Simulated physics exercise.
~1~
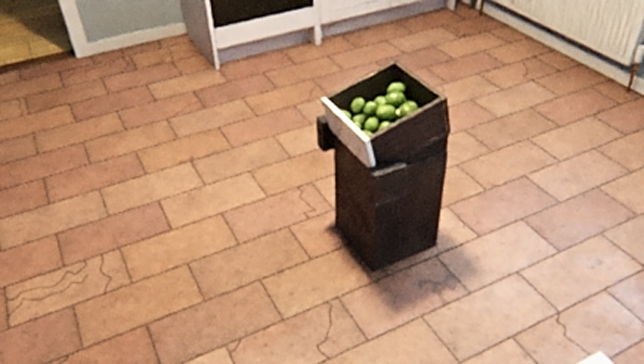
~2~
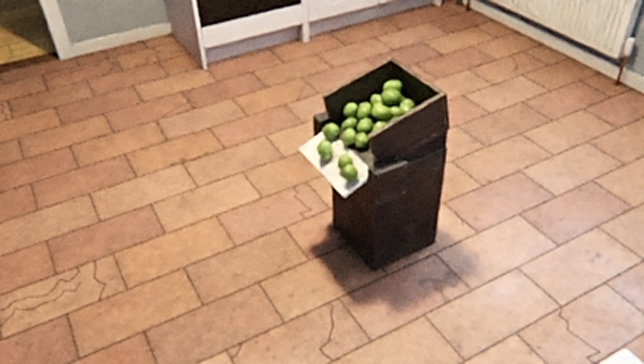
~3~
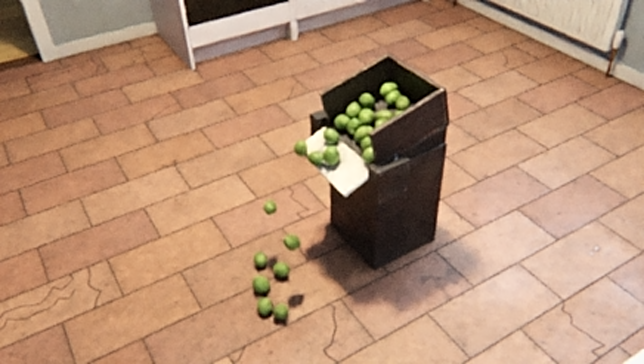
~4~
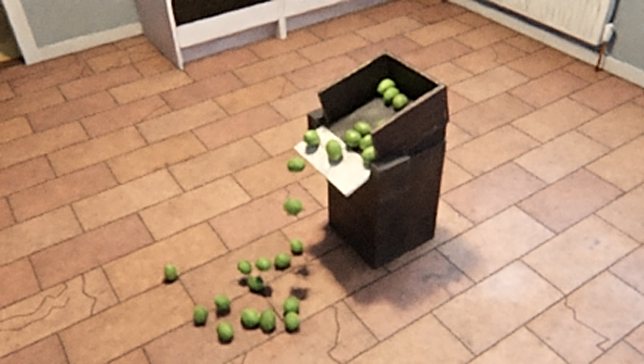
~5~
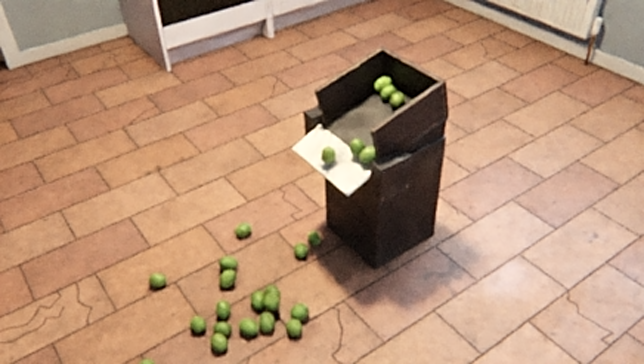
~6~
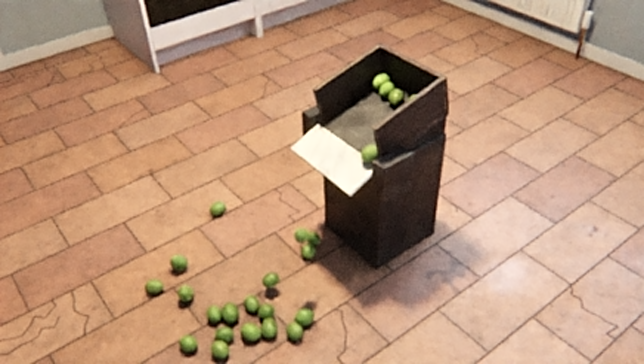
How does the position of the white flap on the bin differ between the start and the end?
At the start the flap leans upright across the left side of the bin, closing it off. By the end it is let down on its side, sticking out to the left below the opening.
